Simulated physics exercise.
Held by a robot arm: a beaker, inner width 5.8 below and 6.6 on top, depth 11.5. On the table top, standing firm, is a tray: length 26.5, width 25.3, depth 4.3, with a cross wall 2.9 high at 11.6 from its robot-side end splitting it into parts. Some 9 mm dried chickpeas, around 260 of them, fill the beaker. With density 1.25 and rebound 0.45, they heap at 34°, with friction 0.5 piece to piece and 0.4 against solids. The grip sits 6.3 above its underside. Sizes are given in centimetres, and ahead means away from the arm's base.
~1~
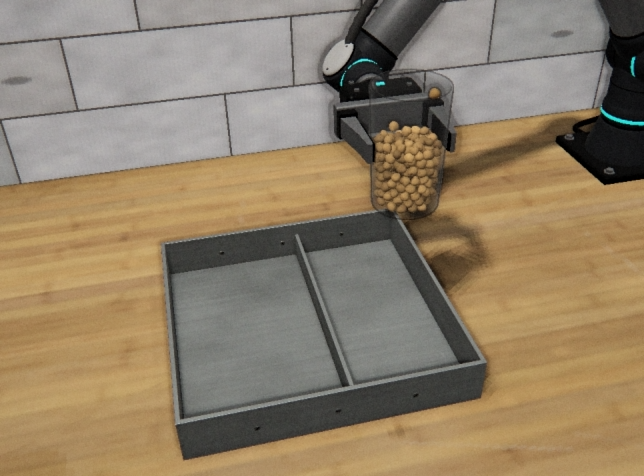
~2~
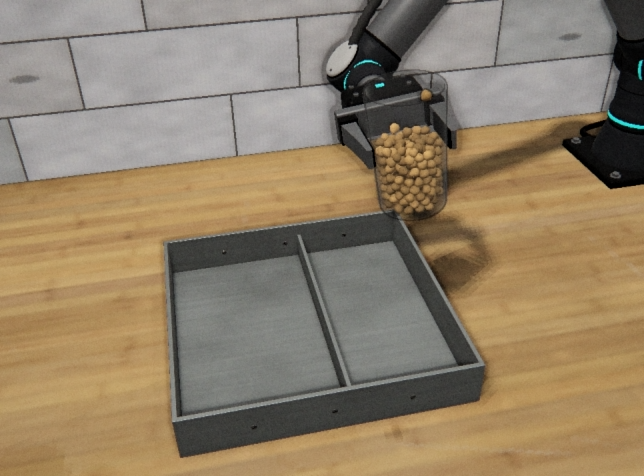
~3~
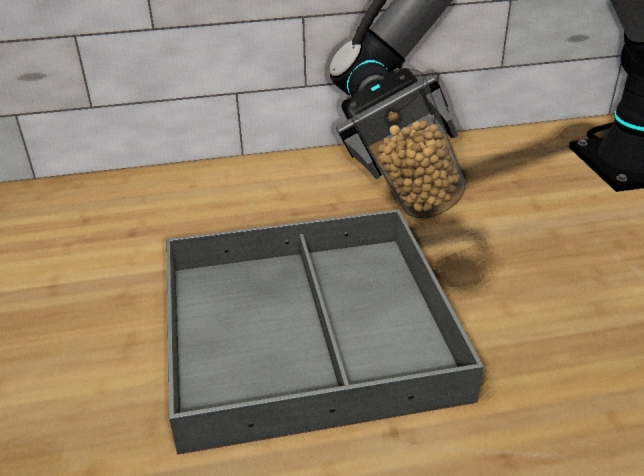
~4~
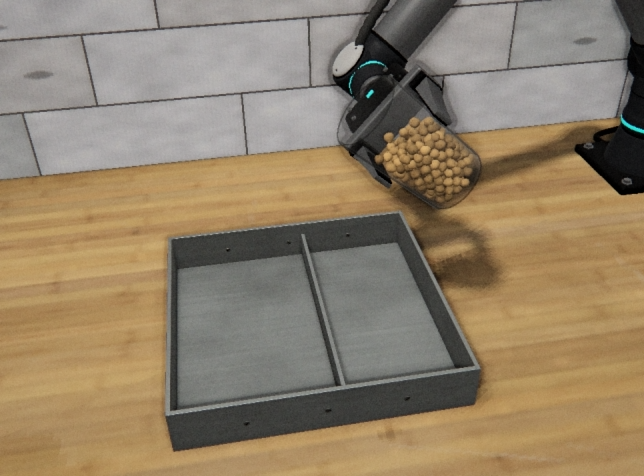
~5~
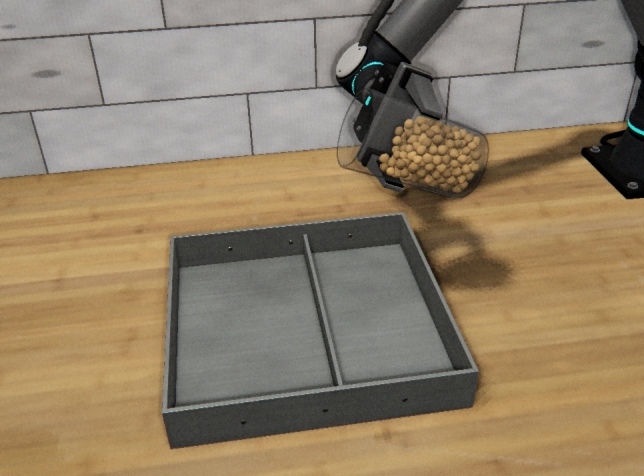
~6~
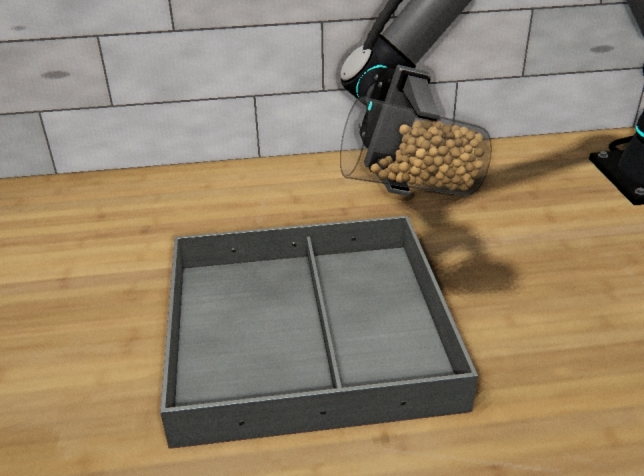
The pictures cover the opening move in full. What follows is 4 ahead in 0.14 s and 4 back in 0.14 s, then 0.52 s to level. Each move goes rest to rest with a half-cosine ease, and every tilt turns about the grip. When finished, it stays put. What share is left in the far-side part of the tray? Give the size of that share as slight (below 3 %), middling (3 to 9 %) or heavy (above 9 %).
Middling.
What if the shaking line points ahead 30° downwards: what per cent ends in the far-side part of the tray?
I'd say close to 0 per cent.
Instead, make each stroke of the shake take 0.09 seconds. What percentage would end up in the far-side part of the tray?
It would come to roughly 25 %.
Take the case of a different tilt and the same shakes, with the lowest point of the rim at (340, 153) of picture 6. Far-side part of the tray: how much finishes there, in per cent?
The share is about 0 percent.
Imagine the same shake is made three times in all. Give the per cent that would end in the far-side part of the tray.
About 15 per cent, then.
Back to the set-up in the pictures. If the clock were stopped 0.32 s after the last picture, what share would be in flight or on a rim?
Logged share: Close to 7 per cent.
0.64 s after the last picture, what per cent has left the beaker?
I'd put it at some 10 percent.
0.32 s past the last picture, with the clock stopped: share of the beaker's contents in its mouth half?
Around 35 in a hundred.
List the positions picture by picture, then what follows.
Beaker middle at (408, 148), level; upper third of the load around (407, 148), from x 380 to 440, top at y 95; 262 in the beaker, in the first frame.
Beaker middle at (409, 149), tilted 7° forward; upper third of the load around (411, 149), from x 380 to 440, top at y 95, in the second frame.
Beaker middle at (411, 149), tilted 25° forward; upper third of the load around (418, 149), from x 385 to 455, top at y 115, in the third frame.
Beaker middle at (413, 148), tilted 48° forward; upper third of the load around (425, 143), from x 380 to 470, top at y 120, in the fourth frame.
Beaker middle at (415, 148), tilted 66° forward; upper third of the load around (432, 137), from x 385 to 475, top at y 120, in the fifth frame.
Beaker middle at (417, 150), tilted 73° forward; upper third of the load around (437, 139), from x 375 to 480, top at y 120; 262 in the beaker, in the sixth frame.
Then, 0.32 s after the last picture, tilted 72° forward, highest piece 21 above the table; 243 in the beaker, 19 in flight or on a rim.
Then, 0.64 s after the last picture, tilted 16° forward, highest piece 24 above the table; 242 in the beaker, 14 in the far-side part, 6 in the robot-side part.
Then, 1.00 s after the last picture, level, highest piece 23 above the table; 242 in the beaker, 14 in the far-side part, 6 in the robot-side part.
Then, 2.05 s after the last picture, level, highest piece 23 above the table; 242 in the beaker, 14 in the far-side part, 6 in the robot-side part.
Final count, 242 in the beaker, 14 in the far-side part, 6 in the robot-side part. That is 5 % in the far-side part of the tray.
